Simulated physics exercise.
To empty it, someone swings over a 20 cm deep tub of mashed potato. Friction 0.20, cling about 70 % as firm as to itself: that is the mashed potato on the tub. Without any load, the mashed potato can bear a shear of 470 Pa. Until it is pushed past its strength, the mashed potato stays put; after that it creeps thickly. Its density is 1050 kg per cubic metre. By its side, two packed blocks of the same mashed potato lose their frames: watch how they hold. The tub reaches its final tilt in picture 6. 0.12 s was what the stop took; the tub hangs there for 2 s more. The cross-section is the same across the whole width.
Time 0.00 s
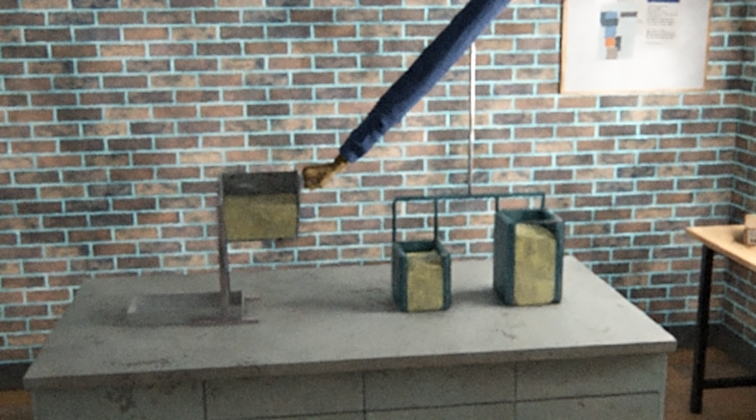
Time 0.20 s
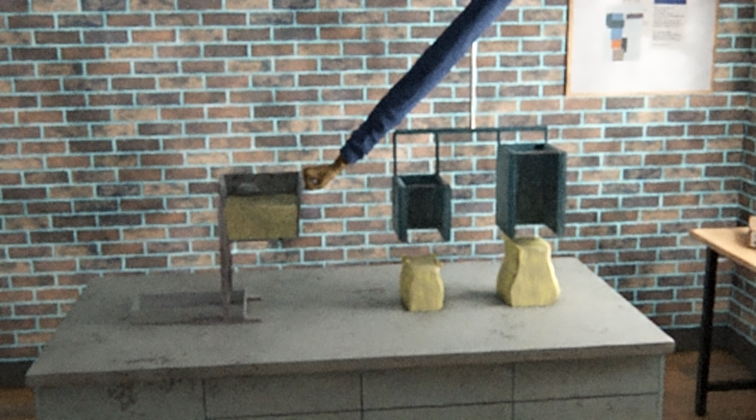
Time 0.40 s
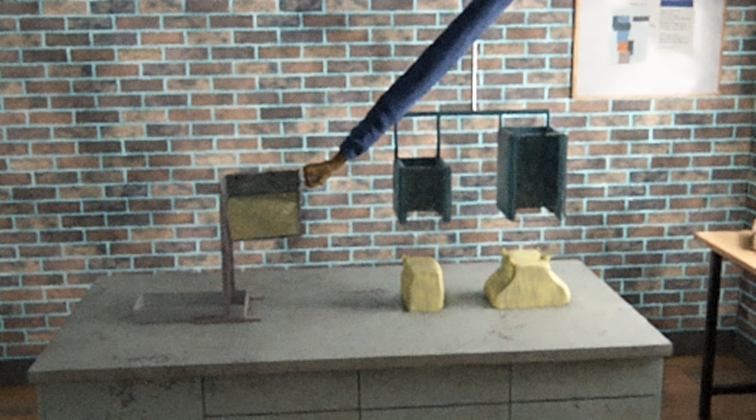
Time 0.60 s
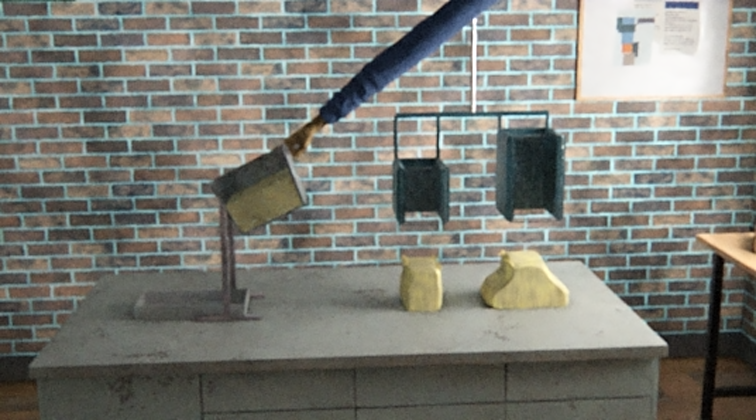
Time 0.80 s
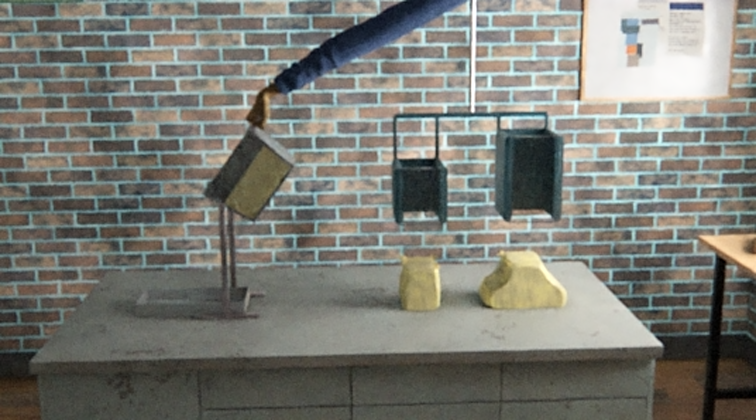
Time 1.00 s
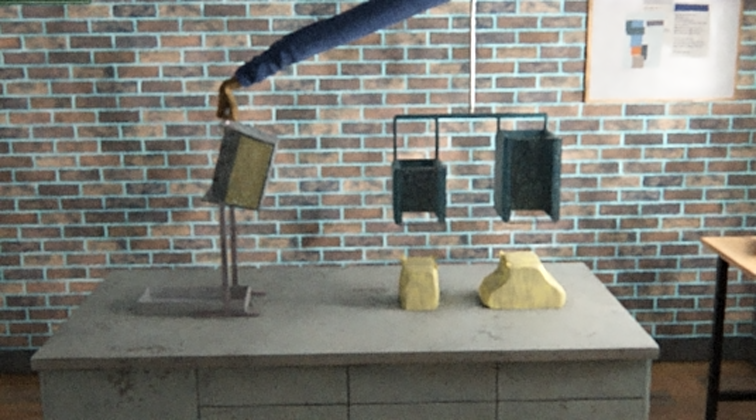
Two pale yellow blocks are left on a grey table as dark open holders lift off them, the right one slumping wider and lower; then a blue-sleeved arm tilts a tub of mashed potato steeply up to the left on its stand.
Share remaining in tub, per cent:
Near 100 percent.
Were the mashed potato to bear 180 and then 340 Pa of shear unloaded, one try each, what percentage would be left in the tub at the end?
The answers, in order, are 65 % and 100 %.
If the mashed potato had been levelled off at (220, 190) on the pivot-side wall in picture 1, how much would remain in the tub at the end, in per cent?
95 %.
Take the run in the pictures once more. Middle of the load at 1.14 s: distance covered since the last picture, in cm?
Around 1 cm.
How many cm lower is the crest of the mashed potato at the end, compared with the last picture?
The top ends up some 1 cm below its level in the last picture.
By 1.14 s, the tub is at 74 degrees and holds 100 %.
By 1.31 s, the tub is at 74 degrees and holds 100 %.
By 1.48 s, the tub is at 74 degrees and holds 100 %.
By 1.65 s, the tub is at 74 degrees and holds 100 %.
By 3.00 s, at the end, the tub is at 74 degrees and holds 100 %.
